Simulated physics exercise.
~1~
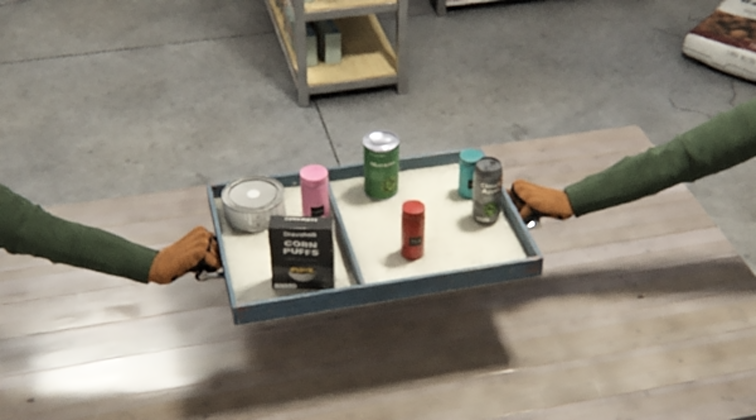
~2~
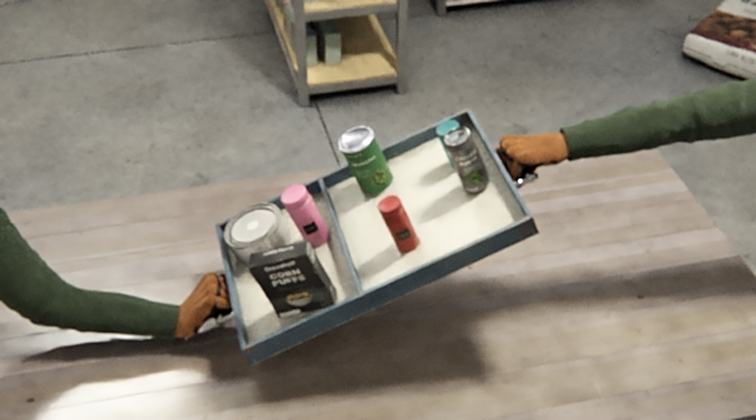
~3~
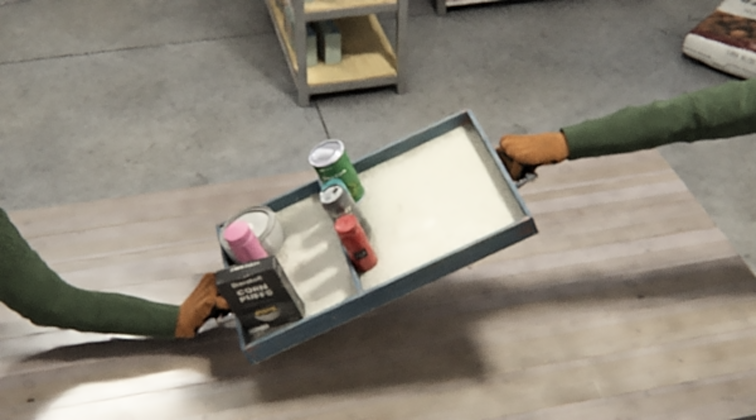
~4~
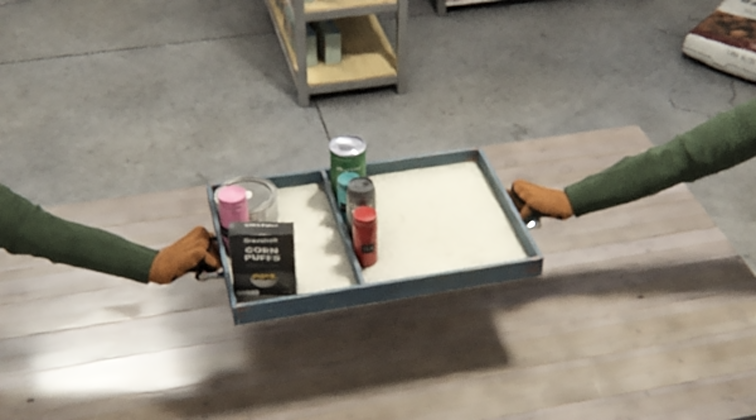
A tray held by two gloved hands dips at its left edge, and the cans, shakers and black packet on it slide left, several gathering against the cross bar, before the hands level it again with every item still upright aboard.
